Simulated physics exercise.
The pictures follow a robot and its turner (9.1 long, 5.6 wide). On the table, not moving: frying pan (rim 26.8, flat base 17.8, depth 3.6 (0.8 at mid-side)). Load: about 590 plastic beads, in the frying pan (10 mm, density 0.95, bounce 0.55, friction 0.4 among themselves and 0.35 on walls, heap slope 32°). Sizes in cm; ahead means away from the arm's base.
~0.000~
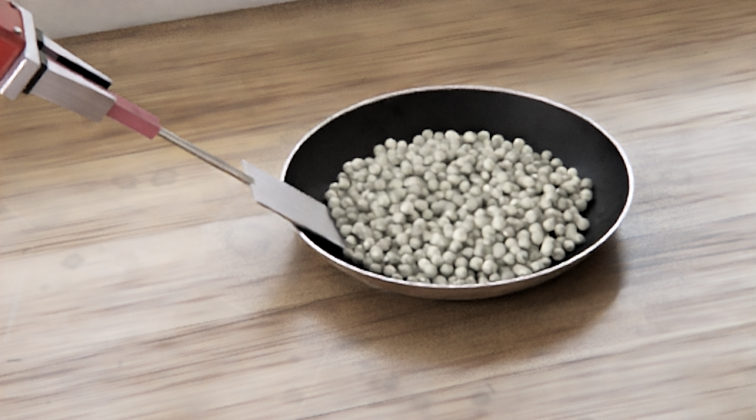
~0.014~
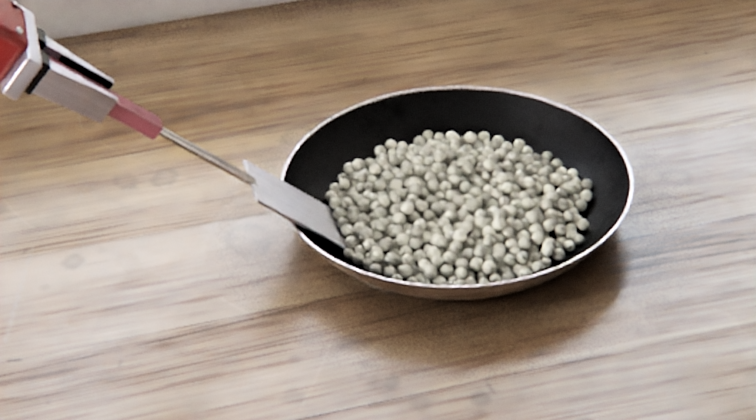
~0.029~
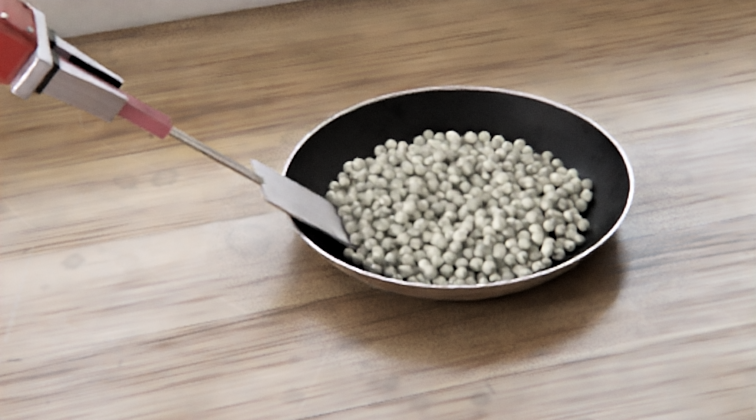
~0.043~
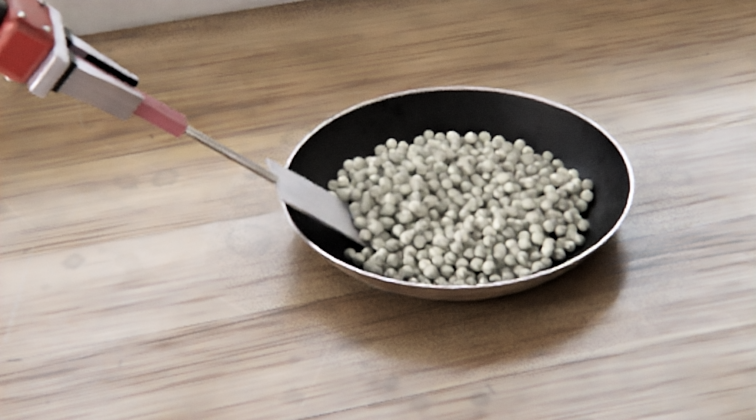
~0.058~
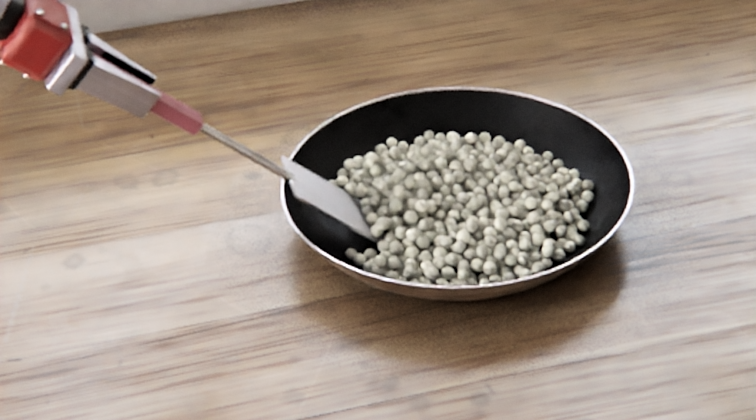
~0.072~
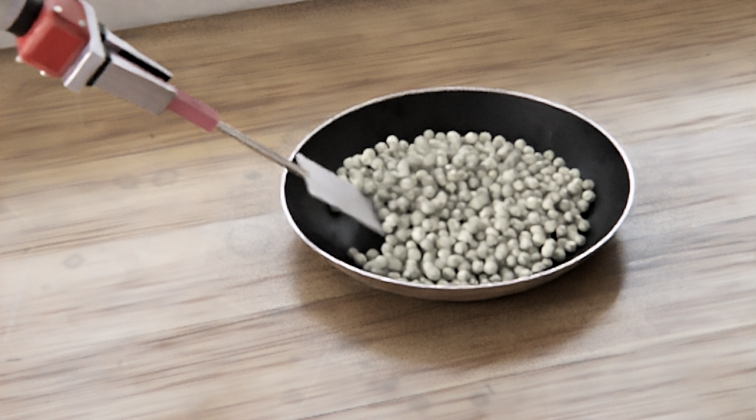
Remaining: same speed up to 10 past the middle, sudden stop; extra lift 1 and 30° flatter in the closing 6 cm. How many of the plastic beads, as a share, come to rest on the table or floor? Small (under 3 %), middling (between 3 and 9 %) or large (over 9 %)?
Share on the table or floor: Middling (between 3 and 9 %).
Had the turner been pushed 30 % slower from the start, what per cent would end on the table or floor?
In that case some 5 per cent.
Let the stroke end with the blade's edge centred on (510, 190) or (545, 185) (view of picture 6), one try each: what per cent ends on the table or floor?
Some 0 and 0 per cent.
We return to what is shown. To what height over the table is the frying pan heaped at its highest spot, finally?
Some 4.5 cm.
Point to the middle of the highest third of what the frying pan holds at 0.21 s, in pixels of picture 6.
At about (515, 182).
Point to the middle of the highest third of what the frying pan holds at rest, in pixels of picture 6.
Around (562, 183).
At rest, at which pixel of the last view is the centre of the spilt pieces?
At about (670, 158).
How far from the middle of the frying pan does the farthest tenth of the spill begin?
About 25 cm.
After 0.14 s, sloping 43°, highest piece 5 above the table; 586 in the frying pan.
After 0.21 s, sloping 35°, highest piece 5 above the table; 586 in the frying pan.
After 0.44 s, sloping 13°, highest piece 4 above the table; 552 in the frying pan, 33 on the table or floor, 1 on the blade or in flight.
After 1.49 s, sloping 13°, highest piece 4 above the table; 552 in the frying pan, 34 on the table or floor.
In the end, 552 in the frying pan, 34 on the table or floor. That is 6 % on the table or floor.
